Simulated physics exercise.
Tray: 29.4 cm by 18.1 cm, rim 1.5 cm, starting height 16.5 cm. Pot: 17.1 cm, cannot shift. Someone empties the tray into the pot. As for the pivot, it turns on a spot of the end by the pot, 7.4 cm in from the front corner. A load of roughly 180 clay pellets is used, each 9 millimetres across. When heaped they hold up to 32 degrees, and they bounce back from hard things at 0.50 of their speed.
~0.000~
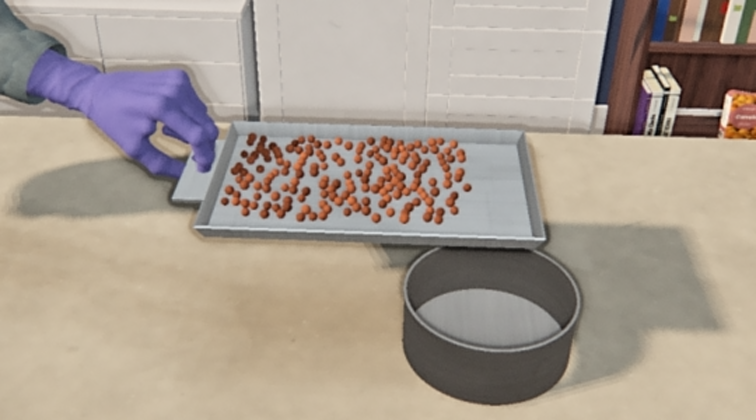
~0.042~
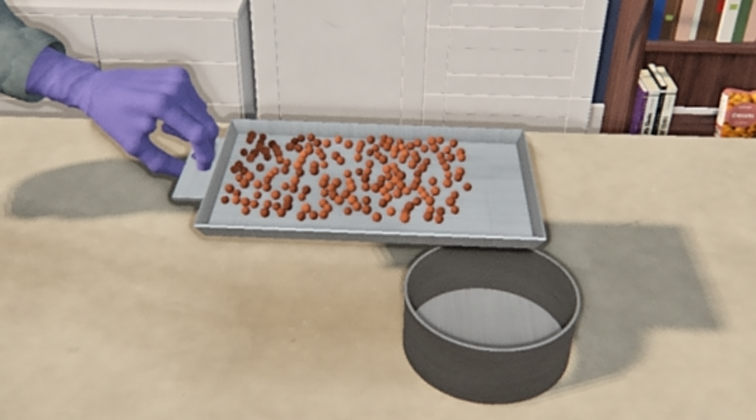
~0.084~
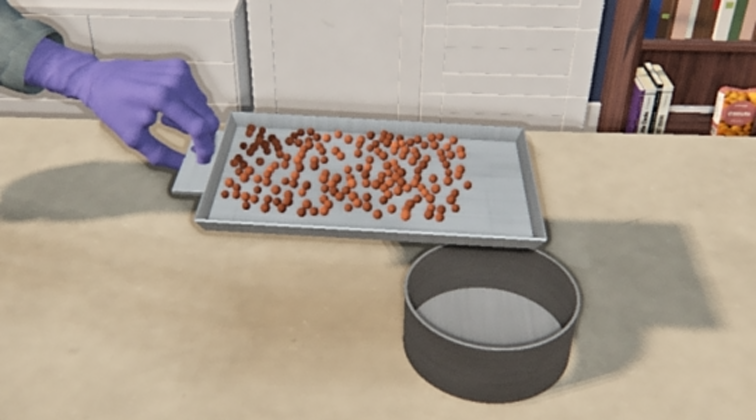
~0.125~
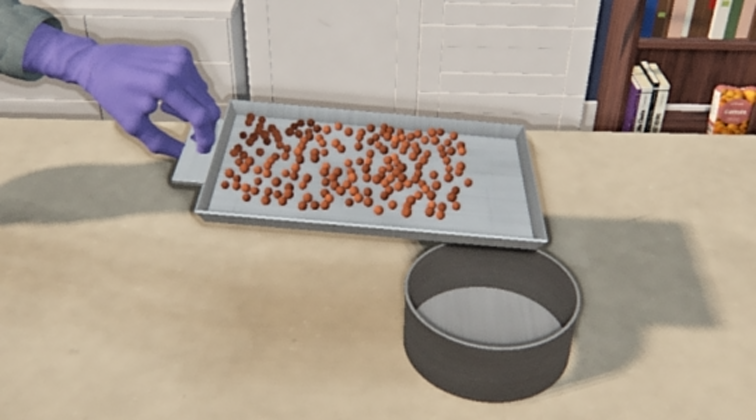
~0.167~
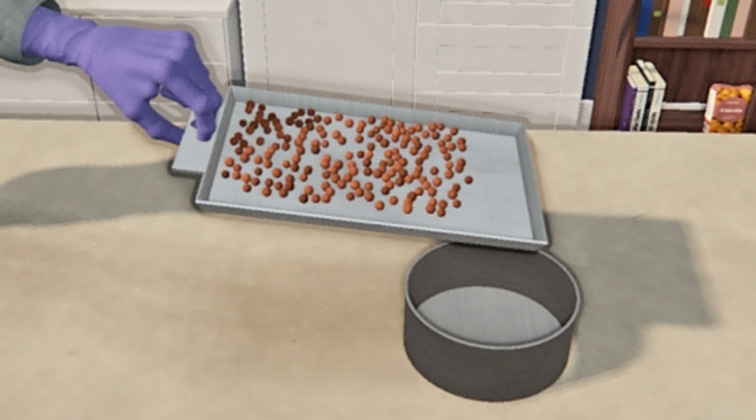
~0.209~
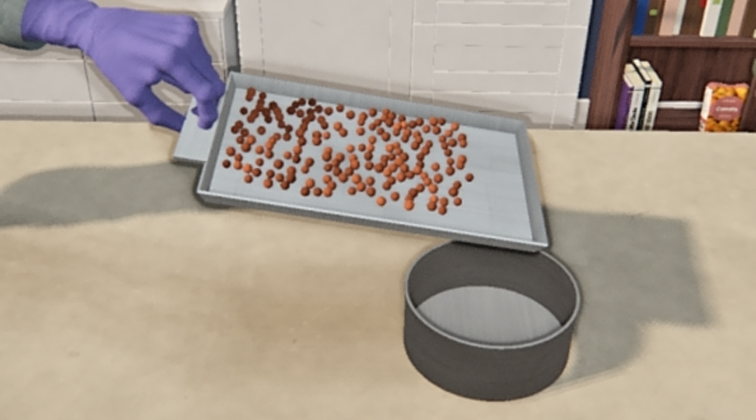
To begin with, a purple-gloved hand holds a shallow grey tray of small reddish-brown pellets level above a counter, its right end over a round dark pot. The hand then raises the left end, tilting the tray gently down toward the right, while the pellets barely shift on its surface.
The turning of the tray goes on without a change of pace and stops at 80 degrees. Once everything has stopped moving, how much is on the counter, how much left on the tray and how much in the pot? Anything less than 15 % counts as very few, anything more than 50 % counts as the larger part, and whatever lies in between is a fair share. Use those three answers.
Counter: A fair share. Tray: Very few. Pot: The larger part.
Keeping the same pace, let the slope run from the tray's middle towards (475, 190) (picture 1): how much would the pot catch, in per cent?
I'd estimate about 40 %.
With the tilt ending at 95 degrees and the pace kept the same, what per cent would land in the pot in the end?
Roughly 65 percent.
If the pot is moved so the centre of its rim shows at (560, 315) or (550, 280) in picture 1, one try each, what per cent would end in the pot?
Estimates: 100 in a hundred and 55 in a hundred.
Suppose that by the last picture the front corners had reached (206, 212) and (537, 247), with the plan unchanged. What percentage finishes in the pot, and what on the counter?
Pot: 75, counter: 25.
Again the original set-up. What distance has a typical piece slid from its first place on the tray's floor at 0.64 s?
Around 11 centimetres.
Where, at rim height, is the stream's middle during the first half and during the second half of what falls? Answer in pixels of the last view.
I'd mark about (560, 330) for the first half, then (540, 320) for the second.
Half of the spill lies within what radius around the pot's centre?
Distance: Around 18 cm.
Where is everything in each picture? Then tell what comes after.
In the first picture, tray tilt 0 degrees, front corners at (203, 223) and (537, 234); middle of the pieces at (348, 175); pot at (491, 291).
In the second picture, tray tilt 1 degrees, front corners at (203, 221) and (537, 234); middle of the pieces at (348, 174).
In the third picture, tray tilt 2 degrees, front corners at (204, 216) and (538, 235); middle of the pieces at (348, 170).
In the fourth picture, tray tilt 5 degrees, front corners at (204, 207) and (539, 236), lowest corner right front; middle of the pieces at (349, 163).
In the fifth picture, tray tilt 8 degrees, front corners at (205, 198) and (539, 237), lowest corner right front; middle of the pieces at (349, 156).
In the sixth picture, tray tilt 11 degrees, front corners at (207, 188) and (539, 239), lowest corner right front; middle of the pieces at (351, 149); pot at (491, 288). Its pace works out near 75 degrees a second.
Then, at 0.64 s, tilt 44 degrees; the tray holds 100 %, the pot 0 %.
Then, at 0.93 s, tilt 66 degrees; the tray holds 45 %, the pot 15 %.
After 1.33 s, tilt 80 degrees; the tray holds 10 %, the pot 50 %.
At rest (2.2 s), counter 35 %, tray 0 %, pot 65 %.
